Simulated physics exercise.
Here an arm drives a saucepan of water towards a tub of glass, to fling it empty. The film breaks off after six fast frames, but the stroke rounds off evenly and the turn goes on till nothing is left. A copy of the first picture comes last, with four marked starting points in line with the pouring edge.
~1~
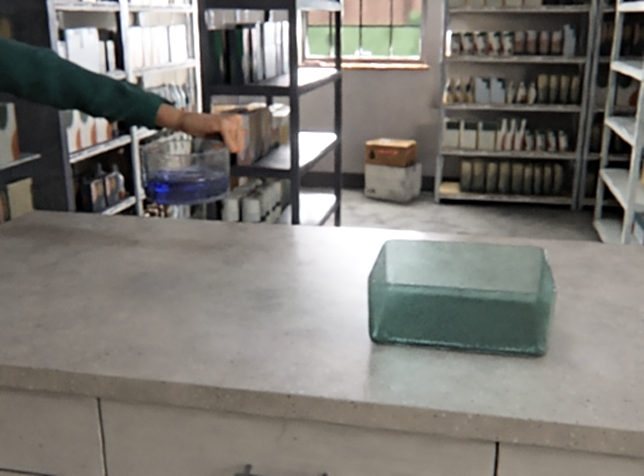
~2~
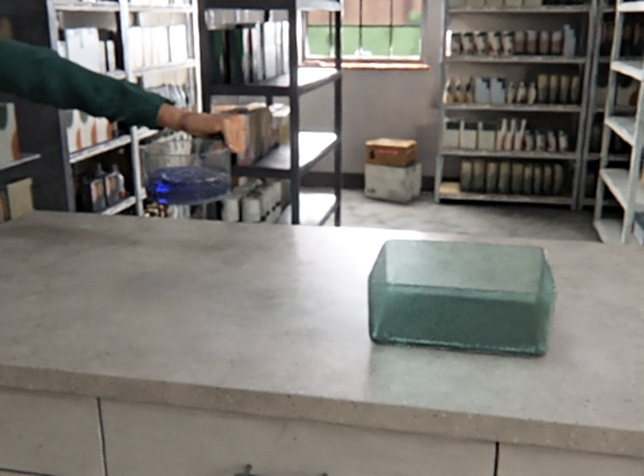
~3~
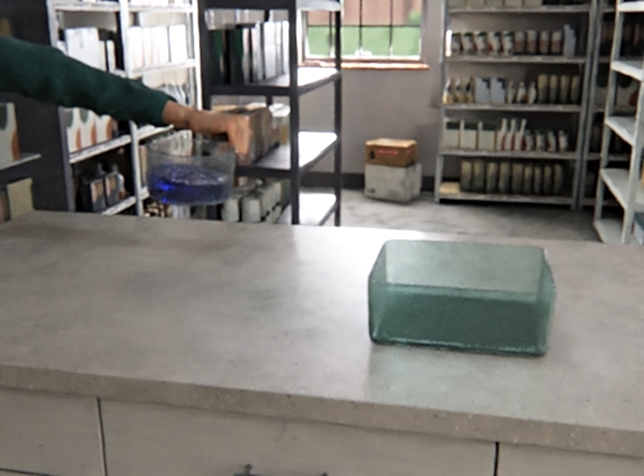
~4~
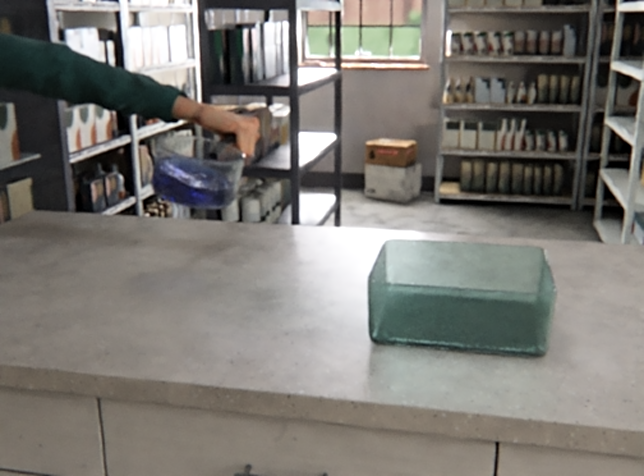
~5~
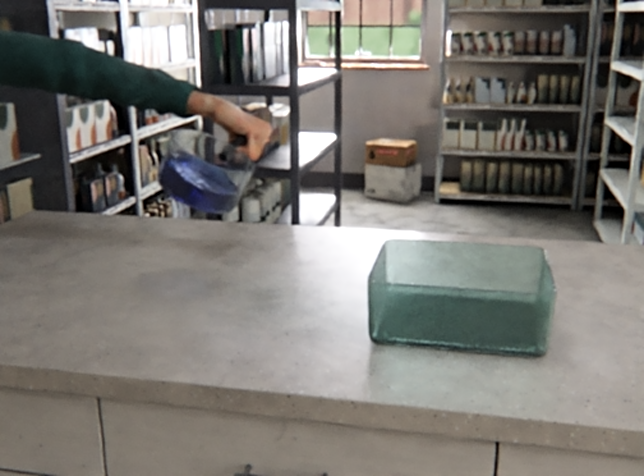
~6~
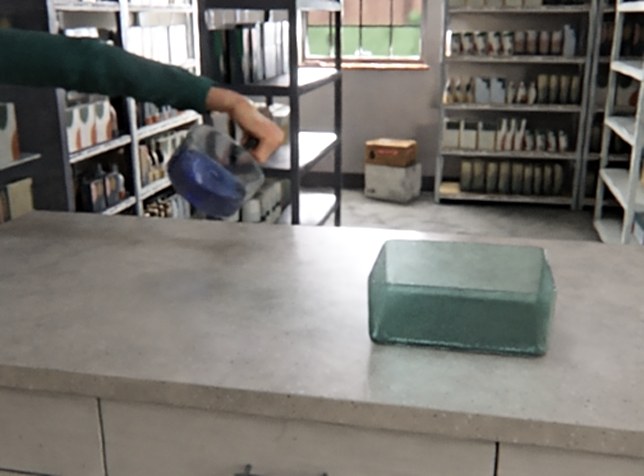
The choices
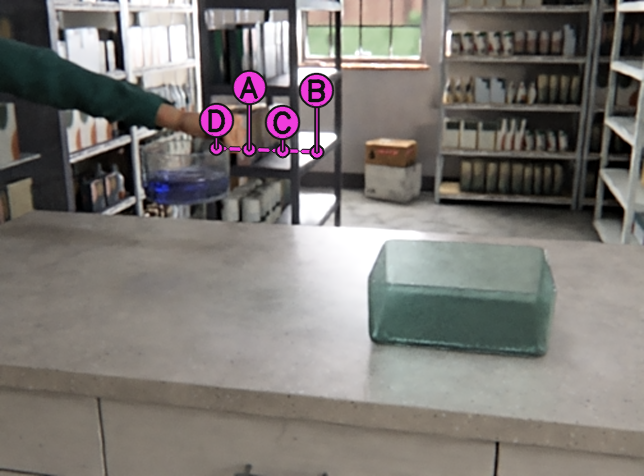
The video shows an arm in a green sleeve holding a clear container of blue liquid above a grey counter, left of a greenish glass tub, then moving it slightly right and tilting it progressively further.
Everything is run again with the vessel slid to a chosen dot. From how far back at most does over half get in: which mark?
Go for C.
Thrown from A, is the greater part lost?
Yes.
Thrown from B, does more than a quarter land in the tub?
Yes.
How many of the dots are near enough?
Two of them.
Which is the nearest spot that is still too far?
It is A.
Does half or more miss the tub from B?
No.
On the marked copy, A at (249, 149); B at (316, 152); C at (282, 150); D at (216, 148).
With A, about 12 % lands in the tub, 85 % falls short and 3 % goes beside or beyond.
With B, about 73 % lands in the tub, 3 % falls short and 24 % goes beside or beyond.
With C, about 80 % lands in the tub, 6 % falls short and 14 % goes beside or beyond.
With D, about 0 % lands in the tub, 97 % falls short and 3 % goes beside or beyond.
